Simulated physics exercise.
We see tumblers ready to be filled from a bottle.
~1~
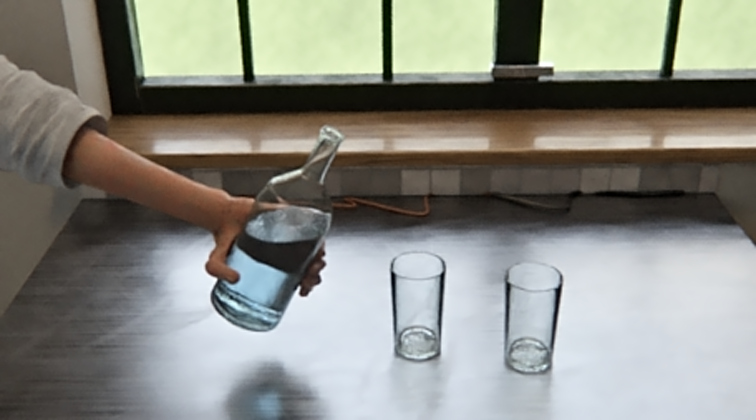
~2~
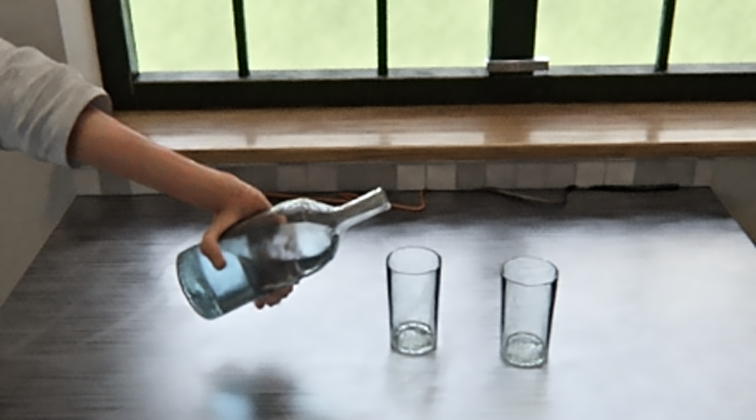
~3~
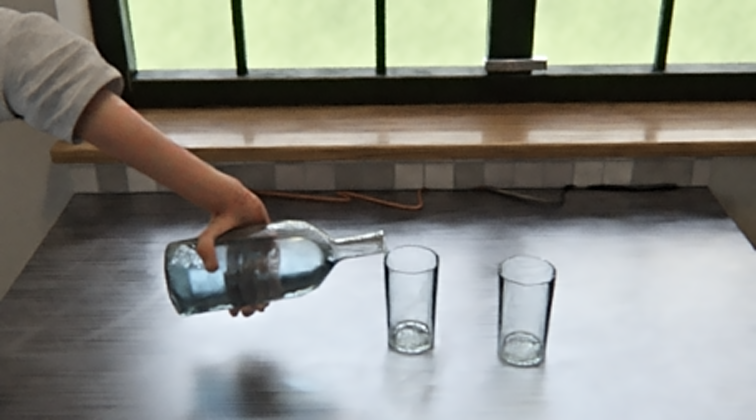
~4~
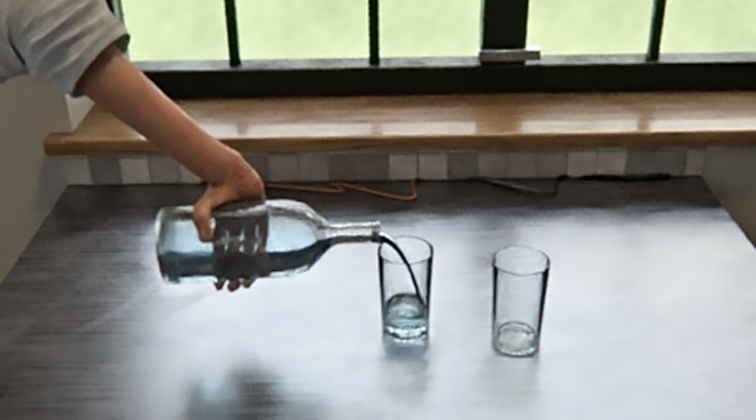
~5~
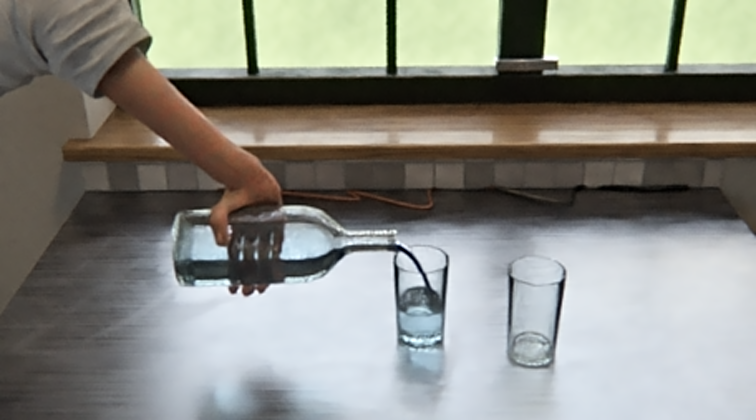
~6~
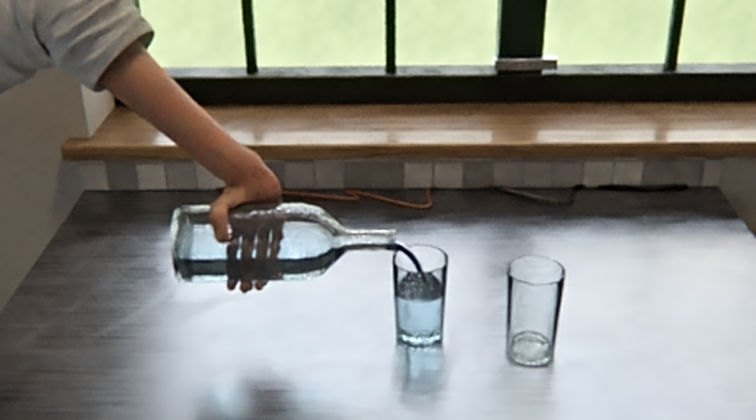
A hand tilts a glass bottle sideways and pours water into the left tumbler.
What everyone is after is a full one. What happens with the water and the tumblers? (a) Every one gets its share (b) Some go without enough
Every one gets its share (a).
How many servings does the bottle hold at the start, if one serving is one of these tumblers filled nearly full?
Roughly 3.0.
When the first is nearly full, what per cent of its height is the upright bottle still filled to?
I'd say close to 30 per cent.
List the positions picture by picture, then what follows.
In the first frame, the bottle is on its way; bottle (289, 222) tipped 25° with all of its load; two tumblers, the last at (532, 315).
In the second frame, the water nears the lip; bottle (291, 241) tipped 65° with all of its load; the first is empty.
In the third frame, the water nears the lip; bottle (283, 260) tipped 80° with all of its load; two tumblers, the last at (525, 309).
In the fourth frame, pouring; bottle (276, 239) tipped 85° with nearly all of its load; the first is about a quarter full.
In the fifth frame, pouring; bottle (292, 245) tipped 90° with nearly all of its load; two tumblers, the last at (535, 309).
In the sixth frame, pouring; bottle (291, 242) tipped 90° with about three quarters of its load; the first is about two thirds full.
A moment on, the first is about three quarters full.
Further on, the first is done and the bottle has about two thirds of its load.
When it is over, both are full and about a third of the water is over.
